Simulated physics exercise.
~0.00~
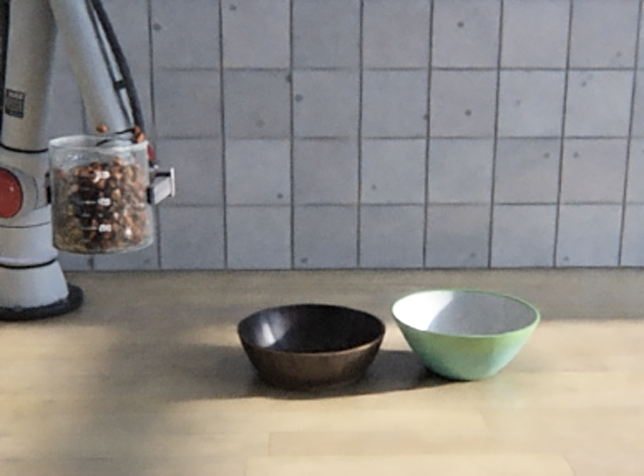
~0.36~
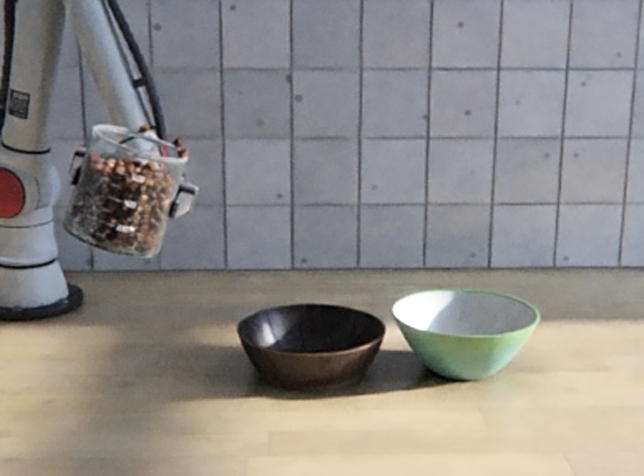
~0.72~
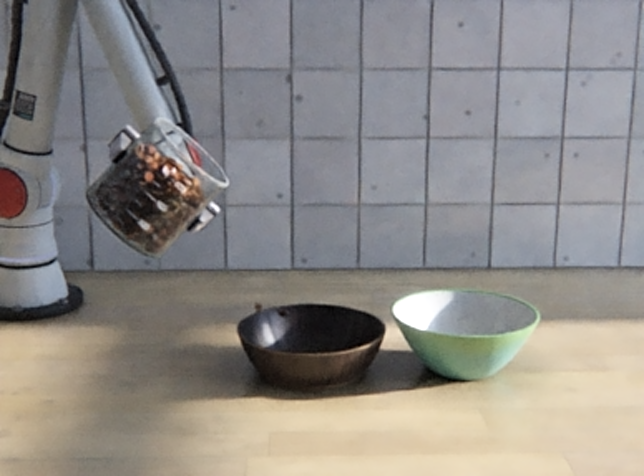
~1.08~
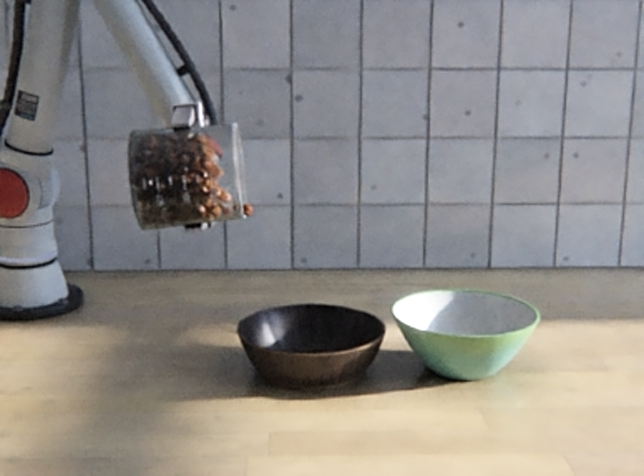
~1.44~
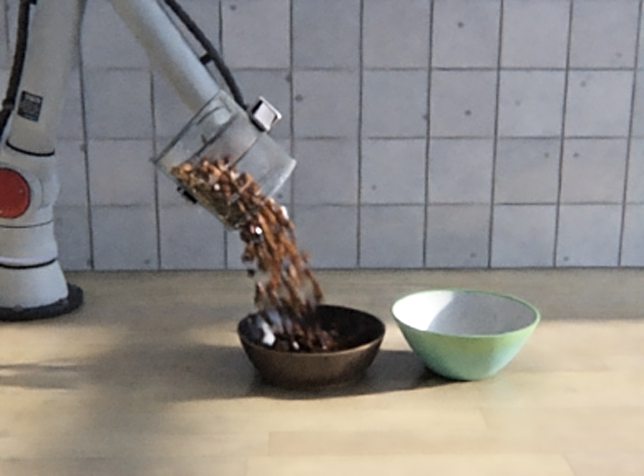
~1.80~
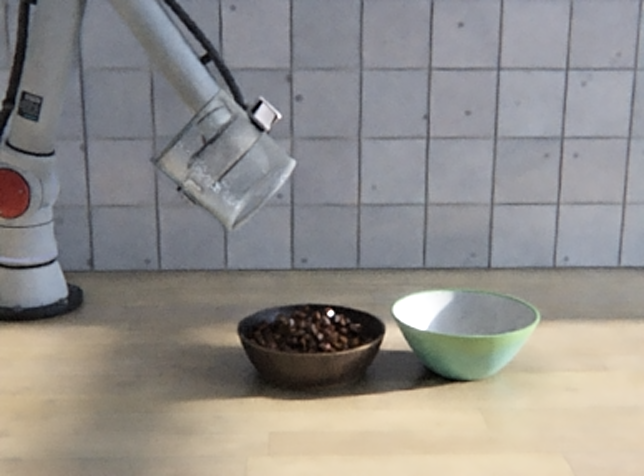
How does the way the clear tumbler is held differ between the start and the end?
At the start the robot arm holds the tumbler upright, and by the end it is tipped over so that it is upside down at a slant.
